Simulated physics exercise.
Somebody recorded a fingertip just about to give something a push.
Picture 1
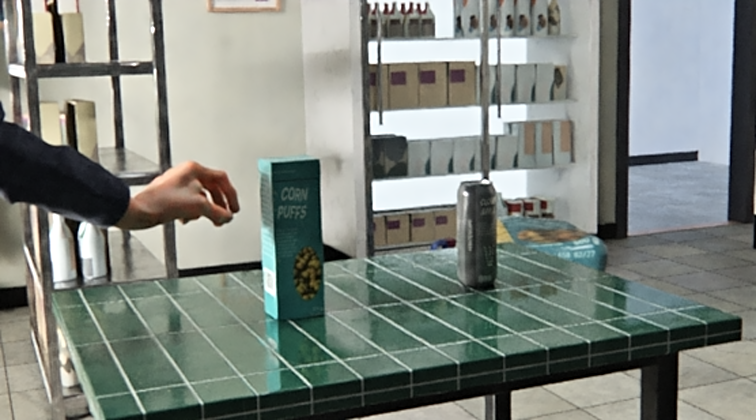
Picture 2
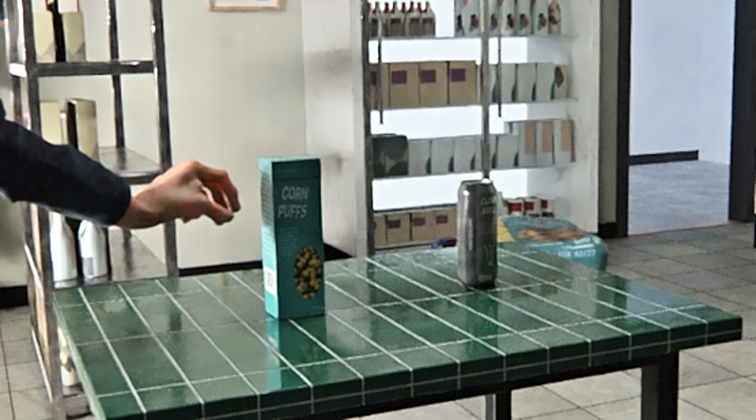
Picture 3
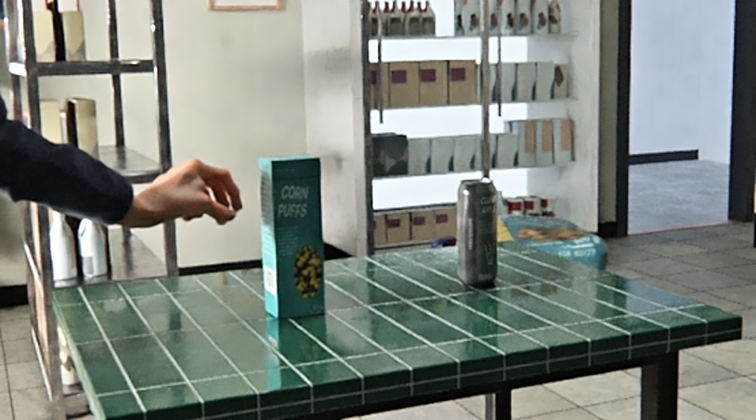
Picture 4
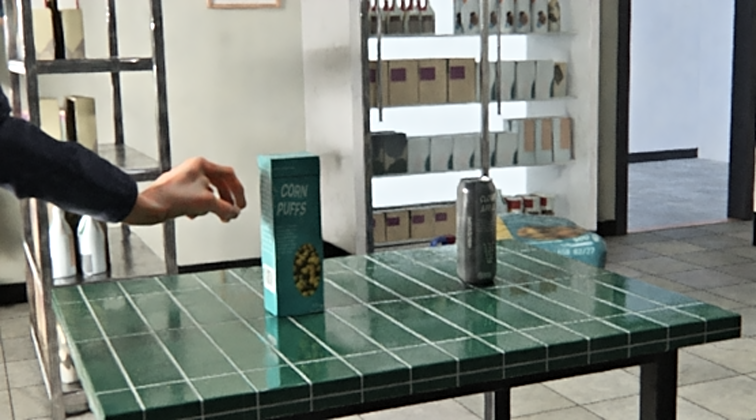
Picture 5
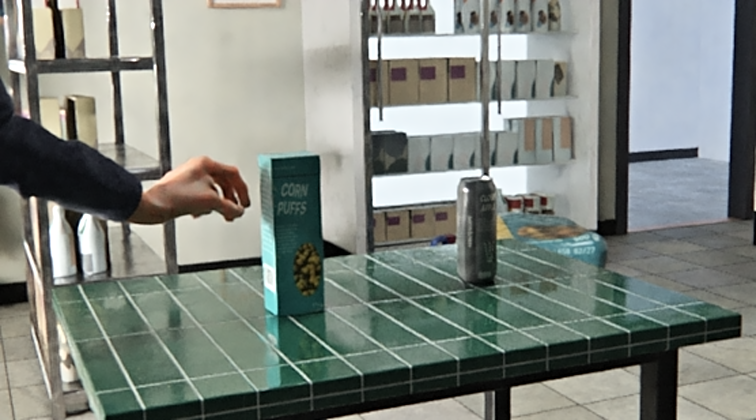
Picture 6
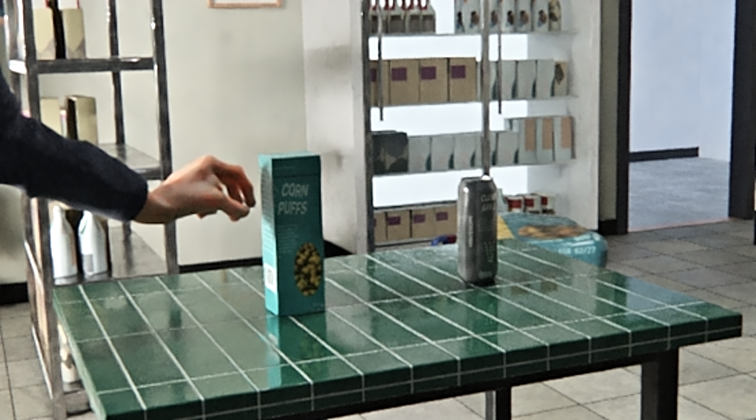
The video shows a hand hovering to the left of a turquoise carton on a green tiled table, edging very slightly to the right, while the carton and a dark gray container farther right stay still.
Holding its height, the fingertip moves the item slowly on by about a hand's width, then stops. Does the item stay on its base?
Is left overturned.
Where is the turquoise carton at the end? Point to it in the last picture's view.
End point in the final view: About (394, 272).
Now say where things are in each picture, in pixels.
The first frame shows turquoise carton (292, 237).
The second frame shows turquoise carton (292, 236).
The third frame shows turquoise carton (292, 235).
The fourth frame shows turquoise carton (291, 233).
The fifth frame shows turquoise carton (292, 233).
The sixth frame shows turquoise carton (292, 233).
Then, 0.90 s later than the last frame, turquoise carton tilted by 23° near (323, 226).
Then, 1.20 s later than the last frame, turquoise carton tilted by 72° near (379, 253).
When it is over, lying over on the table, turquoise carton. End places, in pixels of the last picture, turquoise carton near (394, 273).
